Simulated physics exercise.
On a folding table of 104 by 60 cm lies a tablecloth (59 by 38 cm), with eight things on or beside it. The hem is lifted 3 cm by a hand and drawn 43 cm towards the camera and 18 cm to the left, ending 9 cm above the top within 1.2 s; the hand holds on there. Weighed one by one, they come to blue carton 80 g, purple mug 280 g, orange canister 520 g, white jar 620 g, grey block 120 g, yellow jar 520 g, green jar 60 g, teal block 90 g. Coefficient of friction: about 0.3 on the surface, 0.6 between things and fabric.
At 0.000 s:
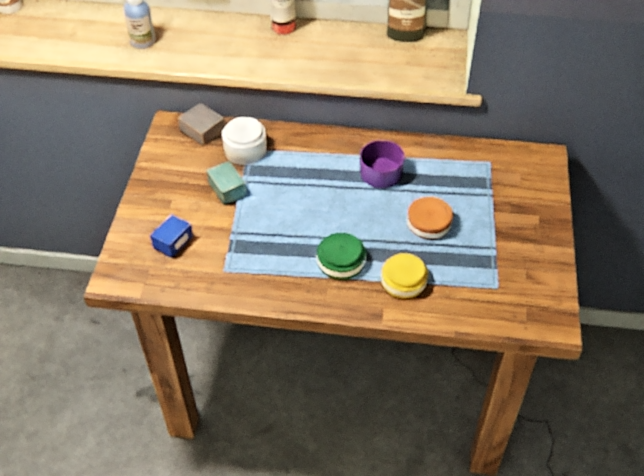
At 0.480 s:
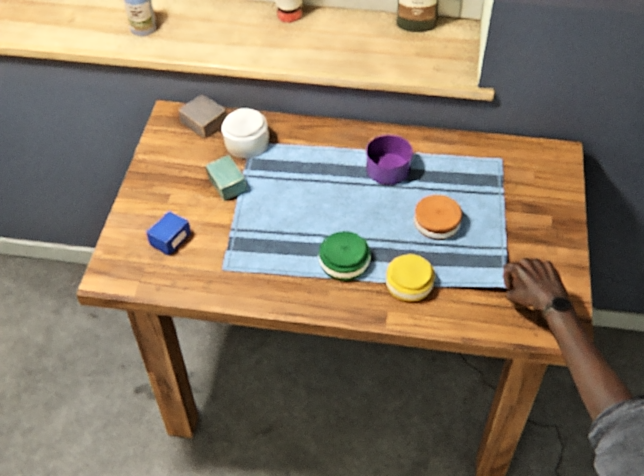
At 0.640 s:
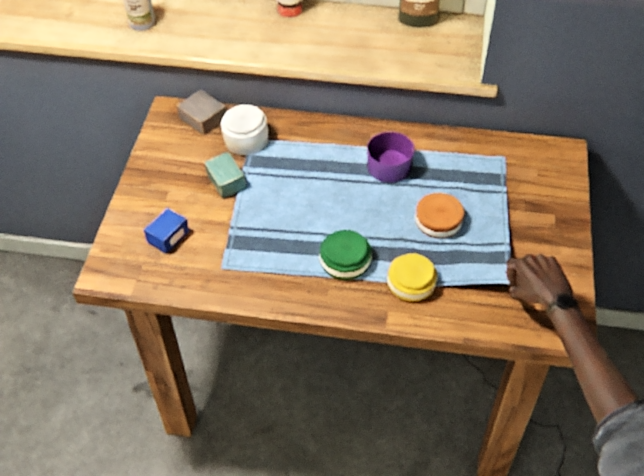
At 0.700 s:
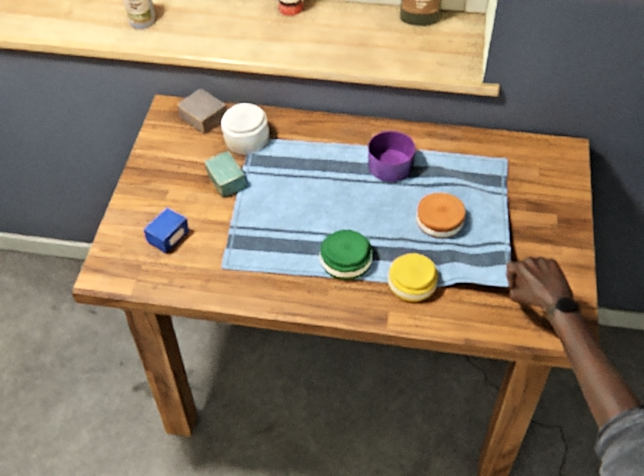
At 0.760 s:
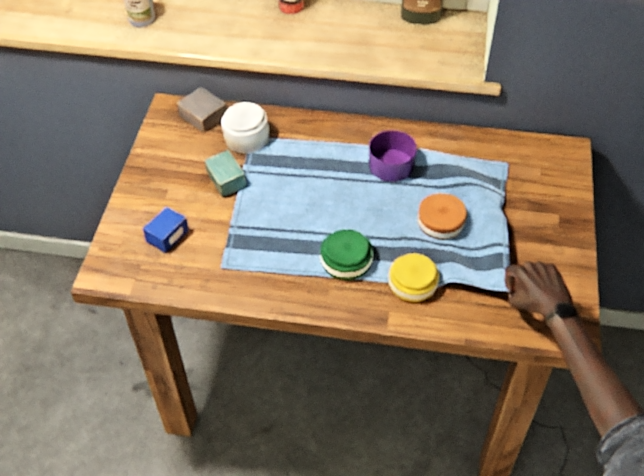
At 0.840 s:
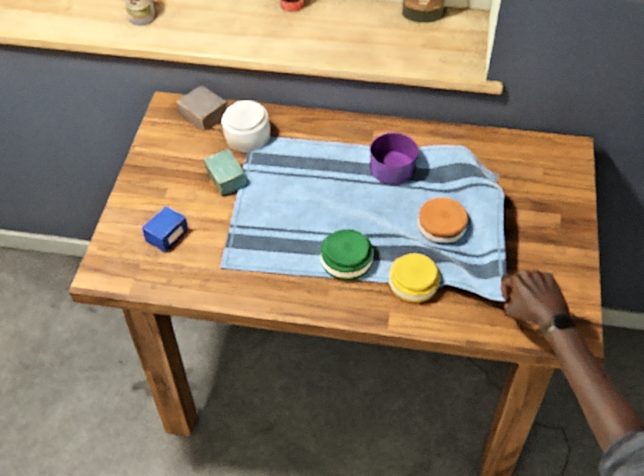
A hand came in from the right and gripped the near right corner of a blue striped tablecloth set with jars and a purple mug, then shifted it slightly, wrinkling the cloth's right side.
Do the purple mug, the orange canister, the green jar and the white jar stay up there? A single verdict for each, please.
One by one: I'd say the purple mug leaves; I'd say the orange canister leaves; I'd say the green jar leaves; I'd say the white jar does not leave.
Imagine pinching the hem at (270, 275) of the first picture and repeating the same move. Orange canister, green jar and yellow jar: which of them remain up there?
Orange canister is lost, green jar is lost, yellow jar is lost.
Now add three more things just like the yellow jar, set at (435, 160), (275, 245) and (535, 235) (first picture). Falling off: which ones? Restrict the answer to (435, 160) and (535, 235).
Log, listed order - kept / kept.
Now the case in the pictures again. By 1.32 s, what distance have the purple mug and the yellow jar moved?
For the purple mug, 20 centimetres, and for the yellow jar, 15 centimetres.
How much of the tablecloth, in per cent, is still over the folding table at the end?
Around 0 percent.
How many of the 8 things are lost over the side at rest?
It adds up to 4.
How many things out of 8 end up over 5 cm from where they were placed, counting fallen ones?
That gives 4.
By 1.1 s, 100 % of the tablecloth is still over the top; orange canister 11 cm off its start, purple mug 9 cm off its start, green jar 4 cm off its start.
By 1.3 s, 90 % of the tablecloth is still over the top; orange canister 24 cm off its start, purple mug 22 cm off its start, green jar 10 cm off its start.
By 1.6 s, 55 % of the tablecloth is still over the top; orange canister 39 cm off its start at (426, 384), purple mug 37 cm off its start at (455, 280), green jar 21 cm off its start at (301, 329).
By 1.8 s, 5 % of the tablecloth is still over the top; purple mug 62 cm off its start, orange canister over the edge, green jar over the edge.
By 3.4 s, 0 % of the tablecloth is still over the top; purple mug over the edge, orange canister over the edge, green jar over the edge, white jar 1 cm off its start at (248, 116).
